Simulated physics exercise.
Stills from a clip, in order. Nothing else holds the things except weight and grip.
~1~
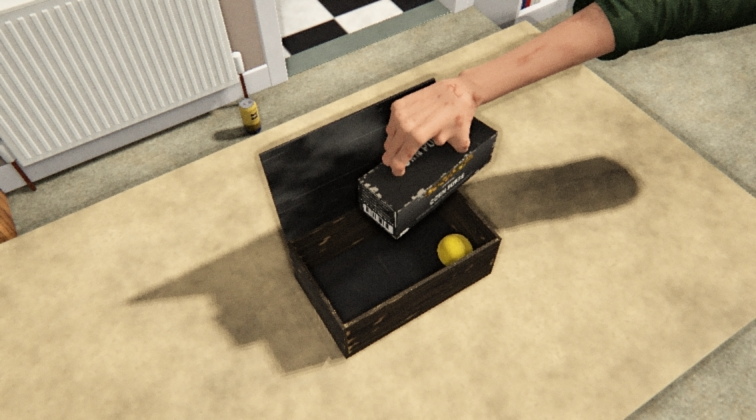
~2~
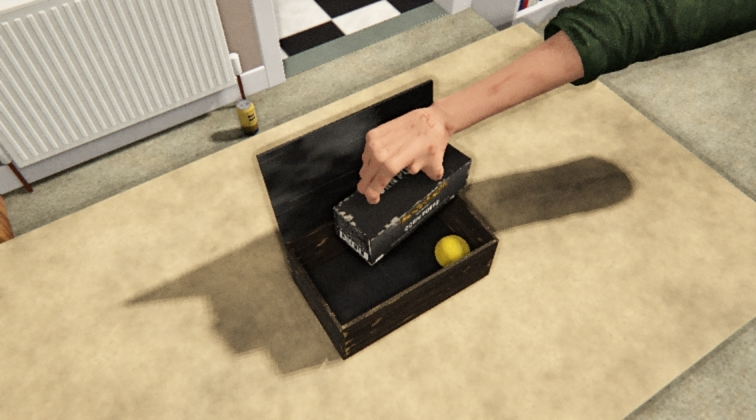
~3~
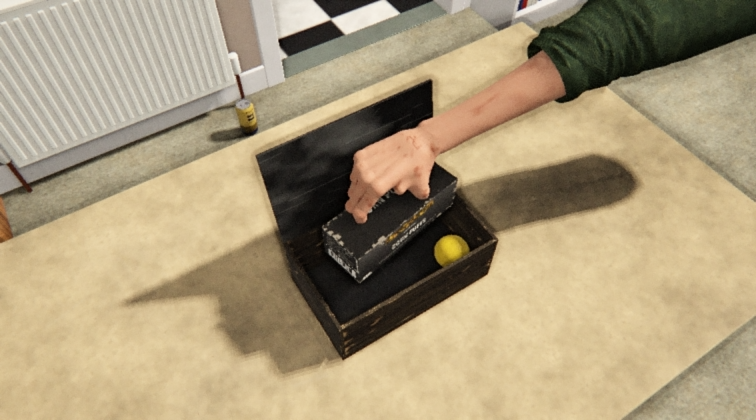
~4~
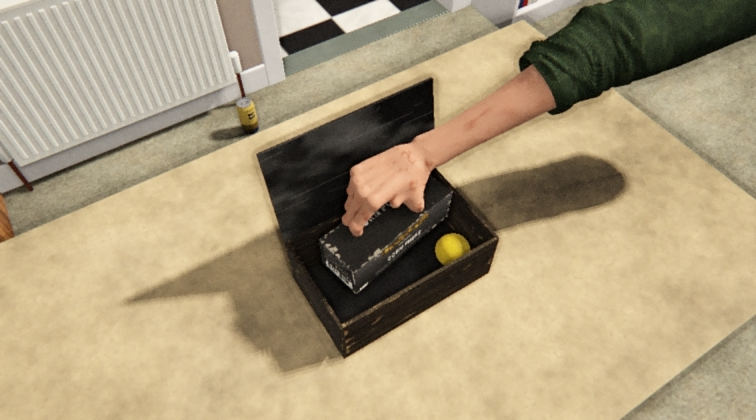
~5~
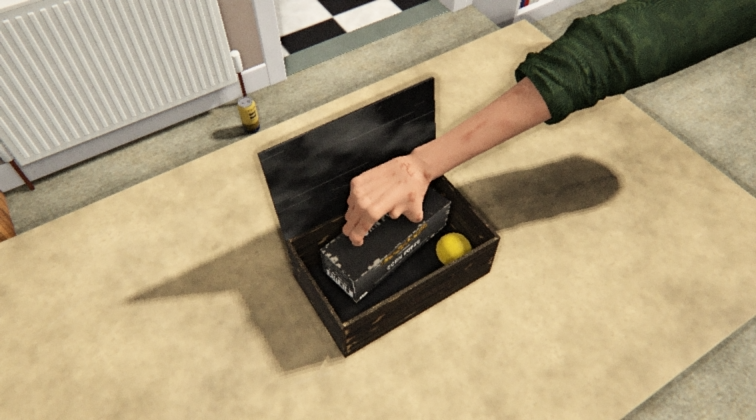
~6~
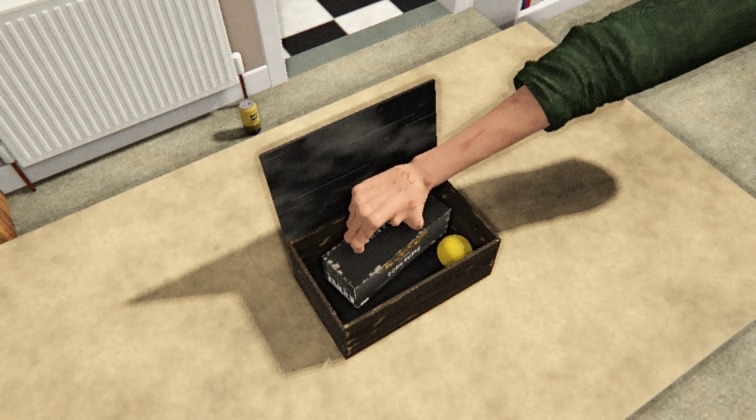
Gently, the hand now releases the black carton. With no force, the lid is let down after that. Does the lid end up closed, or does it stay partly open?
Lid seats.
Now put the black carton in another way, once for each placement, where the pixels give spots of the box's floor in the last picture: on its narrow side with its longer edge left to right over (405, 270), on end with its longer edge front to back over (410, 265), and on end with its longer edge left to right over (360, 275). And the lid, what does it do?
With the first placement it closes properly, with the second it doesn't close, and with the third it doesn't close.
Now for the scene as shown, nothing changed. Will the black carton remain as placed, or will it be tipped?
Simply put, the black carton remains unturned.
Then, 1.00 s after the last picture, lid starting down; black carton slid a little near (389, 262); yellow lemon rolled a little.
Then, 1.60 s after the last picture, lid 60° above the rim; black carton slid a little near (389, 262).
Then, 2.10 s after the last picture, lid 22° above the rim; black carton slid a little near (389, 262).
At rest, lid shut; moved from the start, black carton; yellow lemon in place. Seen from the same camera at the end, black carton near (389, 262).
